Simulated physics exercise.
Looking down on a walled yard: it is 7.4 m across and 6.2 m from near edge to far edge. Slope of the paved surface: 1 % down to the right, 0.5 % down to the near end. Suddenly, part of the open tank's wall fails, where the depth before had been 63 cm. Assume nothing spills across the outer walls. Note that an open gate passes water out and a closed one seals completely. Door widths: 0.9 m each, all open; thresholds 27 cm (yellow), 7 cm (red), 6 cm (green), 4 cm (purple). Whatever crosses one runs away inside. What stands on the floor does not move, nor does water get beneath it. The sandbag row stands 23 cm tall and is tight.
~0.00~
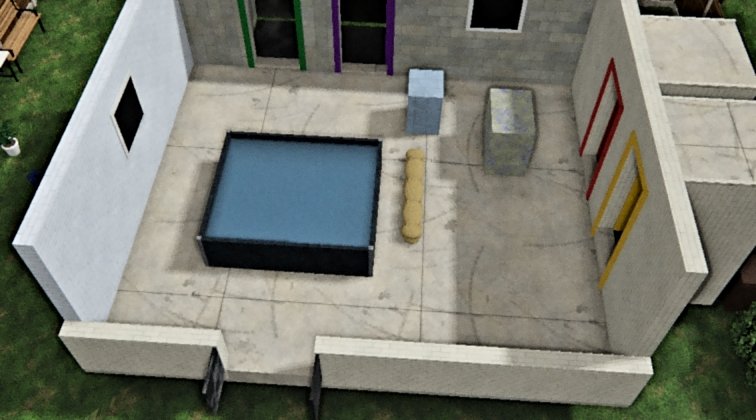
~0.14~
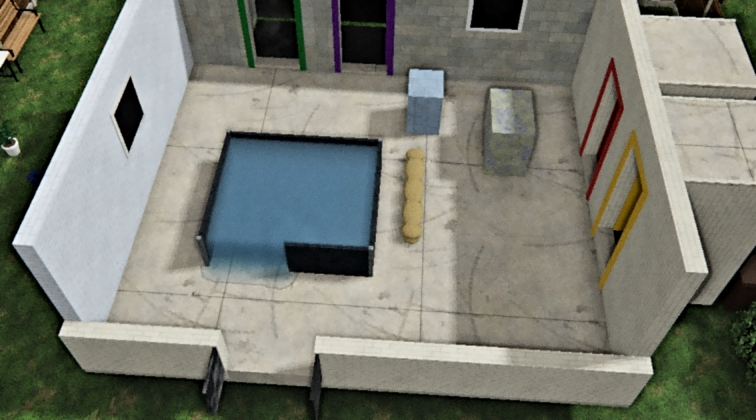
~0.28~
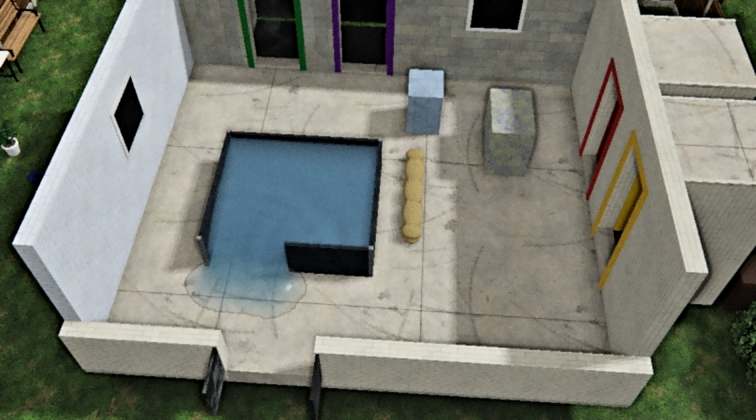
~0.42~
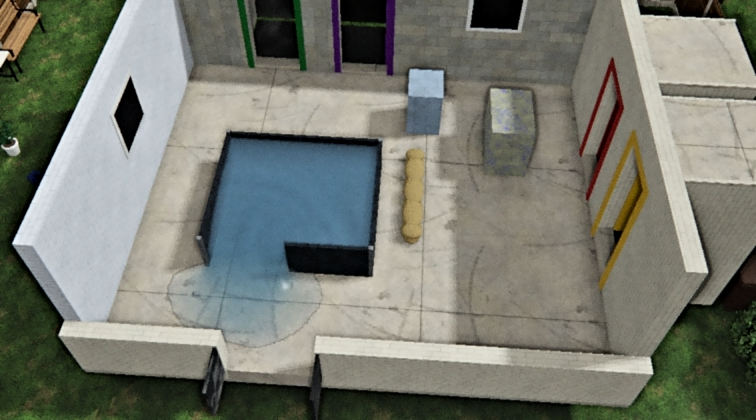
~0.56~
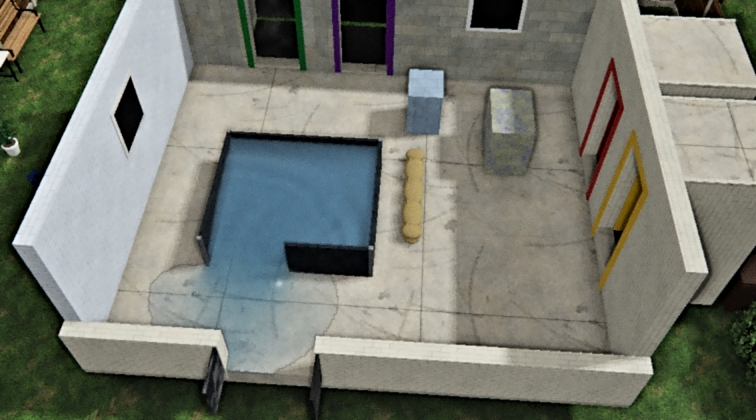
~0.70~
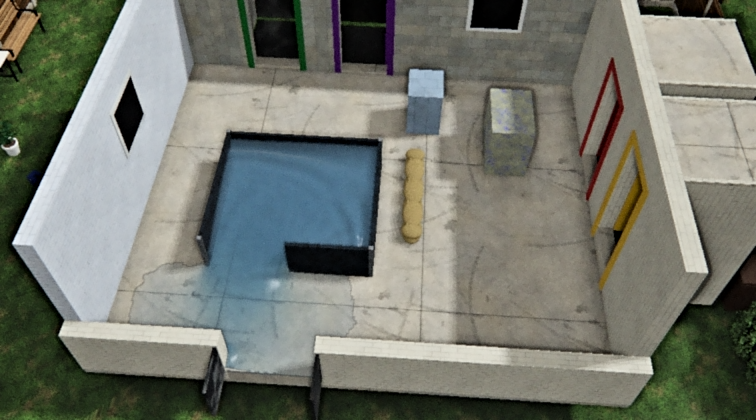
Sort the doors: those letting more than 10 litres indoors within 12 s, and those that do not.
The yellow door is among those that do not; the red door is among those that do not; the green door is among those letting more in; the purple door is among those that do not.
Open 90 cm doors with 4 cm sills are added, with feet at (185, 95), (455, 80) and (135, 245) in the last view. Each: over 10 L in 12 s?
In that order: Beyond it, short of it, beyond it.
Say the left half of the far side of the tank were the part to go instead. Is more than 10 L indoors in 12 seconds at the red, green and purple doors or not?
Then: Red under, green above, purple over.
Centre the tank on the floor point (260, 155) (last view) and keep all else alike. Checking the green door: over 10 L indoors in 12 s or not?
Then, at green, it's within bounds.
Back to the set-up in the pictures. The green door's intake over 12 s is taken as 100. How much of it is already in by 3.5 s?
Share: ~ 0 %.
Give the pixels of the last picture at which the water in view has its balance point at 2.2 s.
Near (269, 244).
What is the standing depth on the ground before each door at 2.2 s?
Readings (cm): Yellow = 0; red = 0; green = 0; purple = 0.
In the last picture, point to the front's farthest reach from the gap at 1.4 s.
That would be close to (412, 367).
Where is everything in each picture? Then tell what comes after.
Still water, 63 cm deep, in the open tank at (295, 190), in the first frame.
Water pours out at (248, 259) and has run 0.7 m, to (291, 279); typically 5 cm deep outside, 63 cm at the open tank's back, in the second frame.
The front is at (291, 303), 1.0 m from the gap at (248, 260); 1.0 m2 of floor is under water; 63 cm left at the back of the open tank, in the third frame.
The front is at a hidden place, 1.3 m from the gap at (248, 260); 2.1 m2 of floor is under water; 63 cm left at the back of the open tank, in the fourth frame.
Water pours out at (248, 260) and has run 1.8 m, to a hidden place; typically 6 cm deep outside, 62 cm at the open tank's back, in the fifth frame.
Water pours out at (248, 260) and has run 2.1 m, to a hidden place; typically 6 cm deep outside, 56 cm at the open tank's back, in the sixth frame.
After 1.4 s water covers 10 % of the floor and is deepest (50 cm) near (100, 345); yellow door not reached, red door not reached, green door not reached, purple door not reached.
After 2.2 s water covers 15 % of the floor and is deepest (46 cm) near (112, 346); yellow door not reached, red door not reached, green door not reached, purple door not reached.
After 3.5 s water covers 30 % of the floor and is deepest (28 cm) near (112, 346); yellow door not reached, red door not reached, green door not reached, purple door not reached.
After 7.0 s water covers 55 % of the floor and is deepest (17 cm) near (199, 352); yellow door not reached, red door not reached, green door 10 cm at the sill, 48 L in, purple door 4 cm at the sill, 0 L in.
After 12.0 s water covers 85 % of the floor and is deepest (9 cm) near (199, 352); yellow door 4 cm at the sill, 0 L in, red door 5 cm at the sill, 0 L in, green door 6 cm at the sill, 78 L in, purple door 4 cm at the sill, 1 L in.
